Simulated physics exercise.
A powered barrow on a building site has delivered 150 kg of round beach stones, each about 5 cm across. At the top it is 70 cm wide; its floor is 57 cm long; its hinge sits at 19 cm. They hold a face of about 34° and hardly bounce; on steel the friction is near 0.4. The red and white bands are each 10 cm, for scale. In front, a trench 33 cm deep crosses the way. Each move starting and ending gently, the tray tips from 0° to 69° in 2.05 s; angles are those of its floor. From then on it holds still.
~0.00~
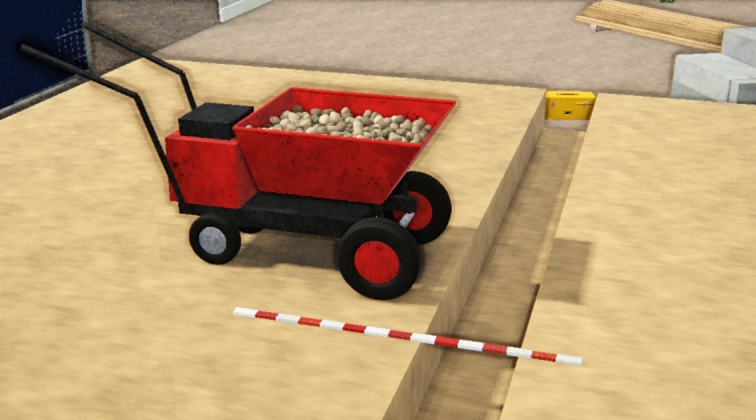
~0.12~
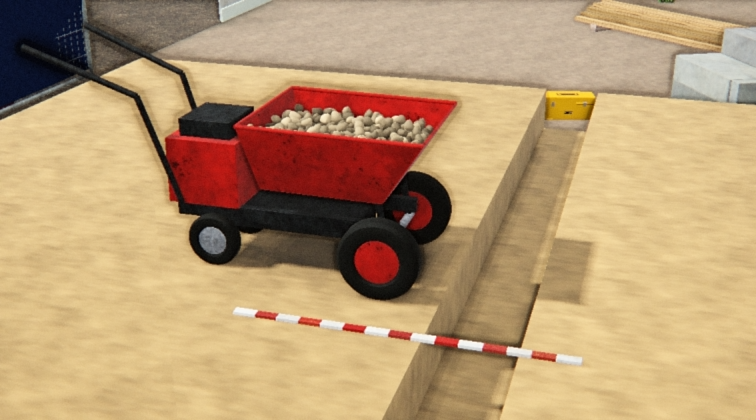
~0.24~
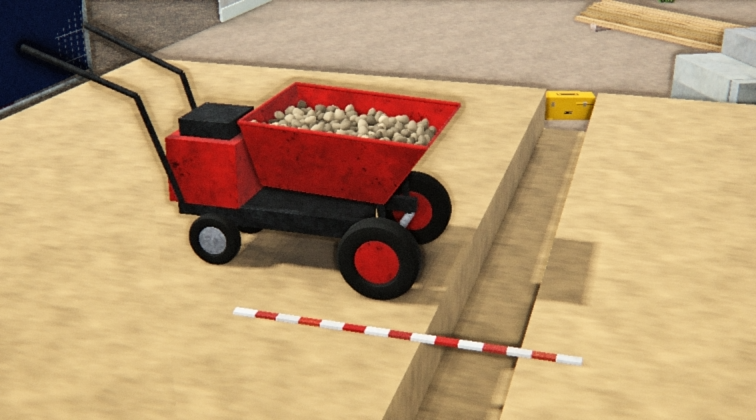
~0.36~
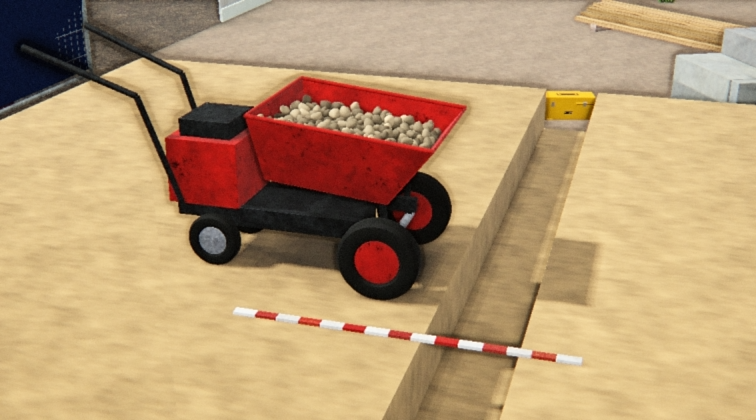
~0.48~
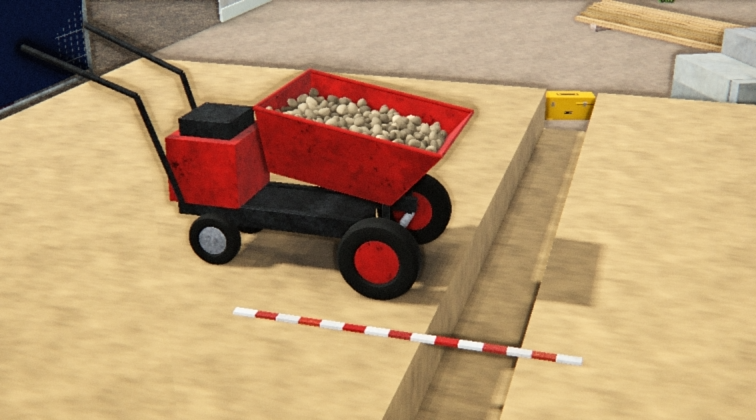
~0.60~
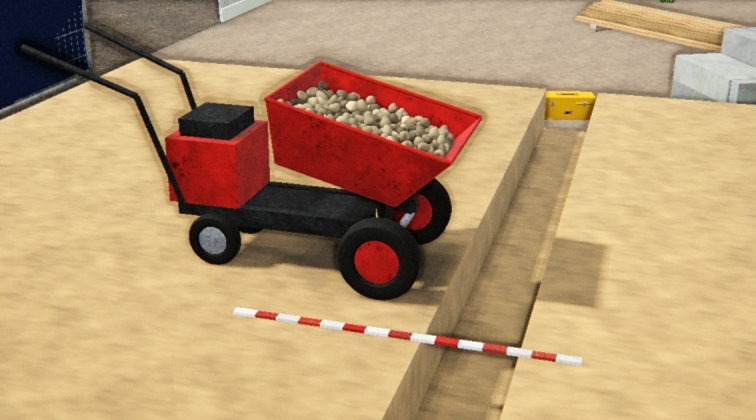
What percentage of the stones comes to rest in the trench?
About 51 per cent.
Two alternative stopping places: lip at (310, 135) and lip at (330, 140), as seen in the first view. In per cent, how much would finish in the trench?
Near 85 per cent from the first place, 100 from the second.
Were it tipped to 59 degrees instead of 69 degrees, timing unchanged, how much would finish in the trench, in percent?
Then about 30 per cent.
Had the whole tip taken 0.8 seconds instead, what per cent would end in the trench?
With that timing, about 30 per cent.
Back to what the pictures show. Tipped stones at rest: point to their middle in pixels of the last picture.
I'd point somewhere around (533, 314).
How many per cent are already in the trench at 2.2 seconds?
By that moment, roughly 10 per cent of the load.
After 1.5 s the floor is at 58°; 99 % in the tray, 1 % in the trench; the foremost stones are at (538, 229).
After 2.2 s the floor is at 69°; 50 % in the tray, 9 % in the trench, 41 % past the trench; the foremost stones are at (679, 307).
After 2.5 s the floor is at 69°; 30 % in the tray, 18 % in the trench, 52 % past the trench; the foremost stones are at (740, 309).
After 4.4 s the floor is at 69°; 0 % in the tray, 51 % in the trench, 49 % past the trench; the foremost stones are past the picture's edge.
